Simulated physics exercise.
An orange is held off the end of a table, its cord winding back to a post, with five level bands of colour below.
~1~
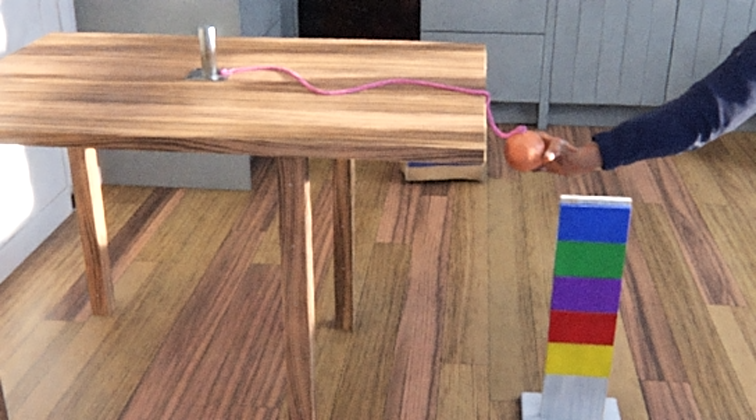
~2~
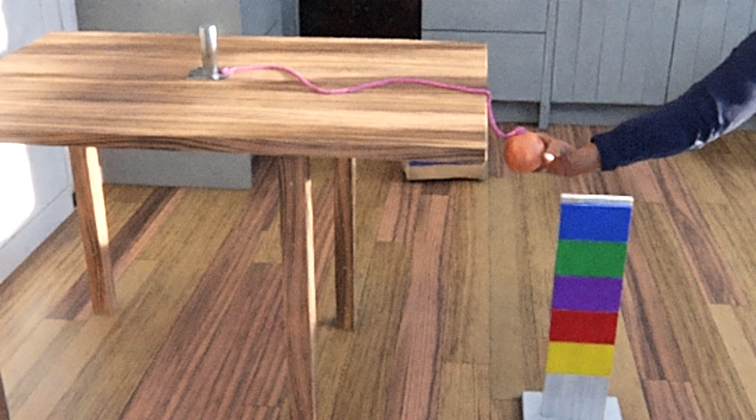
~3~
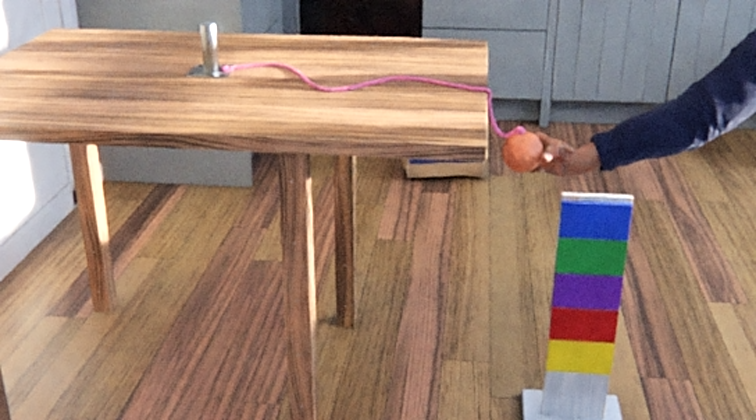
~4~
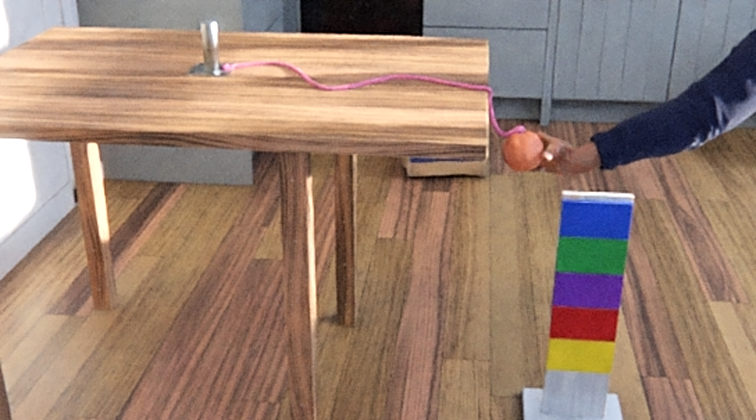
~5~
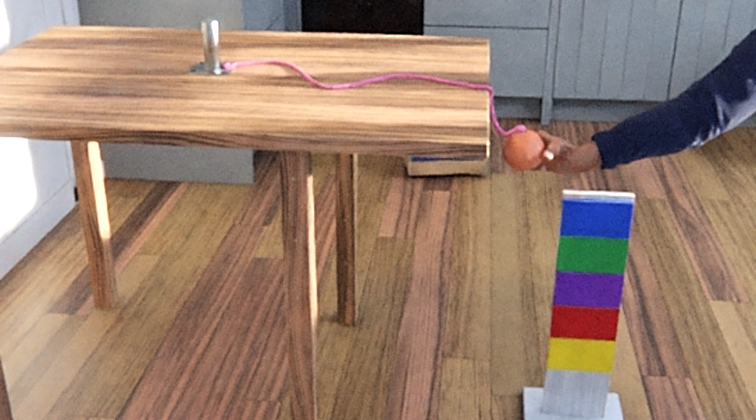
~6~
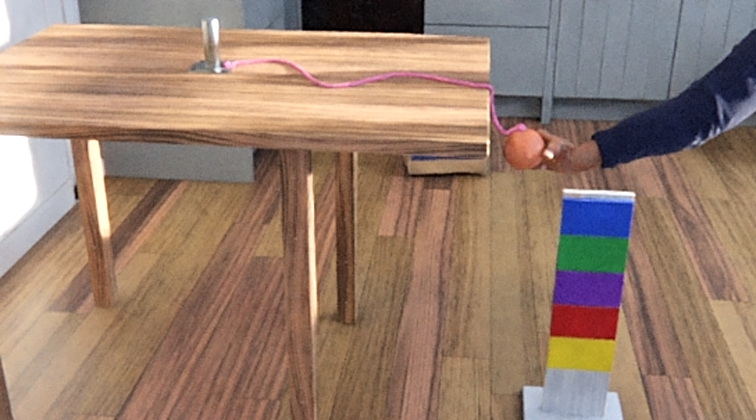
In a room with a wood-plank floor and grey cabinets, a wooden table is seen from slightly above and to the side. A pink cord winds from a metal post across the tabletop to an orange held beyond the right edge, above an upright board banded blue, green, purple, red and yellow. The hand holds the orange nearly still throughout, while the view shifts very slightly.
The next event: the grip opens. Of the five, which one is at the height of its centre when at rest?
At rest, its centre is at the height of green.
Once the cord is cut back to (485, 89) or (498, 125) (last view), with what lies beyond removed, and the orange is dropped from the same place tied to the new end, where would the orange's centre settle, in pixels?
For the first cut it's about (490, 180), and for the second about (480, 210).
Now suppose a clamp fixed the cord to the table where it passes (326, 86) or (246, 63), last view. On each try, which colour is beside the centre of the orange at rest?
Taking the two tries in turn, you'd get blue and then green.
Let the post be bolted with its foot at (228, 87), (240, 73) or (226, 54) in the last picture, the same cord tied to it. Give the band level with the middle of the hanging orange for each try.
The first case gives purple, the second purple and the third green.
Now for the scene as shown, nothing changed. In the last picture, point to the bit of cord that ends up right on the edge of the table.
At (421, 76), roughly.
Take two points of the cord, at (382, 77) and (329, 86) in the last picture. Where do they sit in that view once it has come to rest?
(448, 79) and (387, 76).
Soon after, orange near (469, 235); level with green.
Then, orange near (489, 232); level with green.
At rest, orange near (483, 237); level with green. The cord holds its middle at green.
